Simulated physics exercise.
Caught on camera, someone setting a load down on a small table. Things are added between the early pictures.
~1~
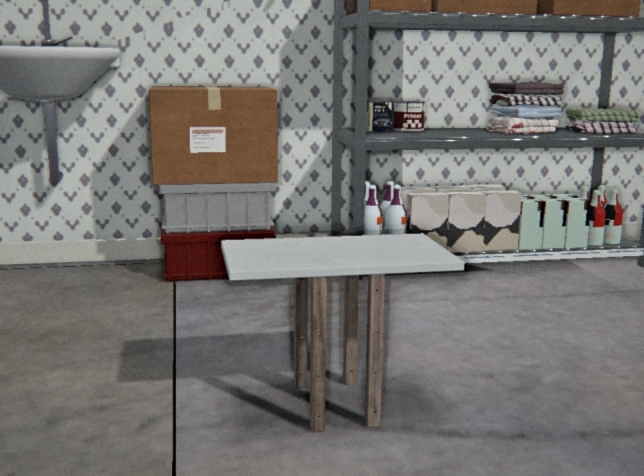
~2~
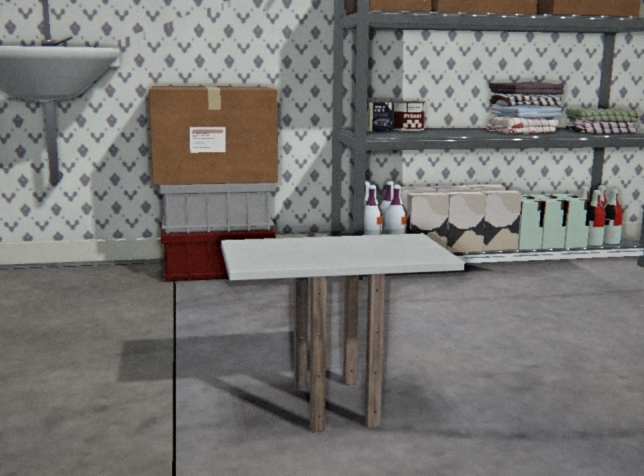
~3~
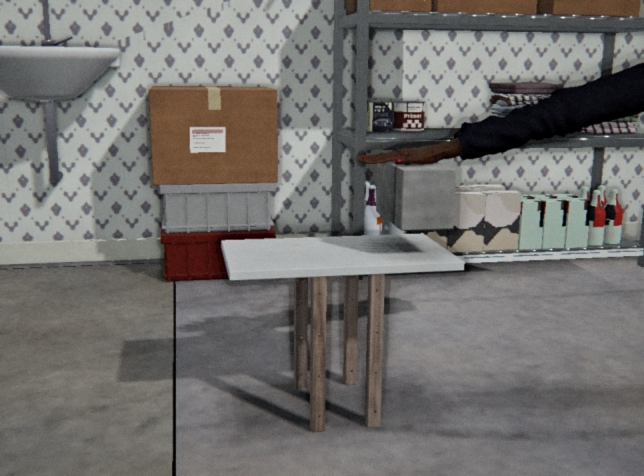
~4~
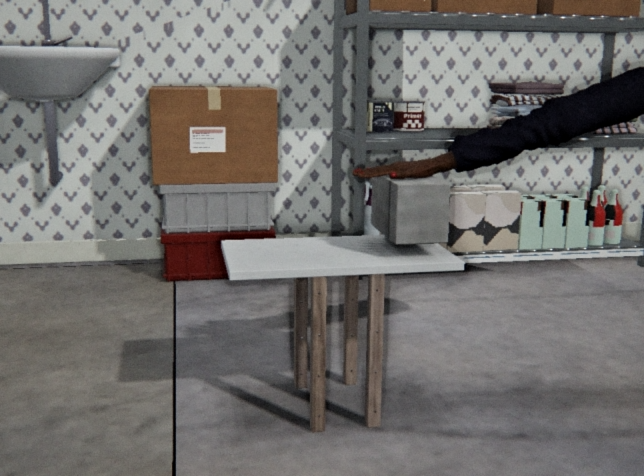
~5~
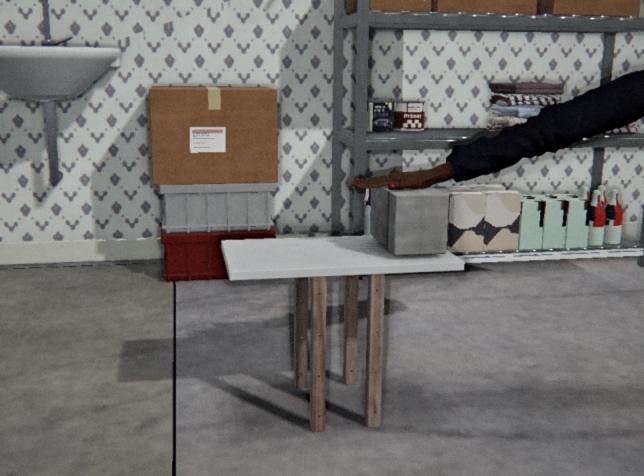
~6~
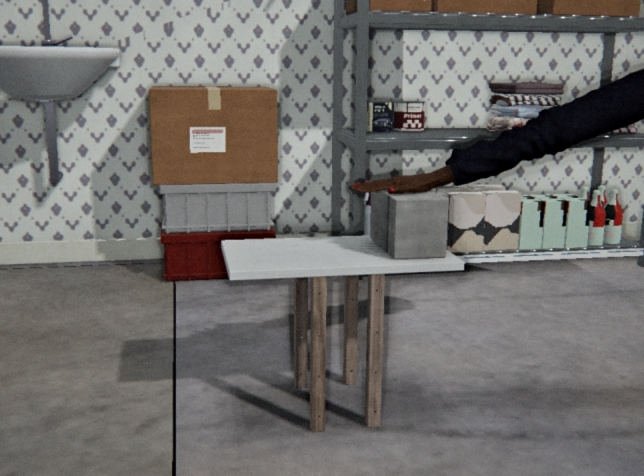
A dark-sleeved arm reaches in from the right, lowers a grey block onto the right side of a small white table and keeps hold of it. The fixed, level view shows a storeroom with a grey concrete floor and diamond-patterned wallpaper. A sink and a brown carton on grey and red crates stand left, with stocked grey shelves behind at right.
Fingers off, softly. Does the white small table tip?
Outcome: The white small table goes over.
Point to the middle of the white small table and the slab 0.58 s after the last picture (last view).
The white small table at (409, 256), the slab at (482, 259).
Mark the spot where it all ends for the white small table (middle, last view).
Roughly at (471, 305).
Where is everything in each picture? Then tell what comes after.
The first frame shows white small table (337, 255).
The second frame shows white small table (337, 255).
The third frame shows still on the way; white small table (337, 255); slab (413, 191).
The fourth frame shows still on the way; white small table (337, 255); slab (408, 205).
The fifth frame shows still on the way; white small table (337, 255); slab (407, 215).
The sixth frame shows in place, still held; white small table (337, 255); slab (407, 219).
Then, 0.58 s later than the last frame, white small table tilted by 29° near (409, 256).
When it is over, the white small table overbalances, near (471, 305).
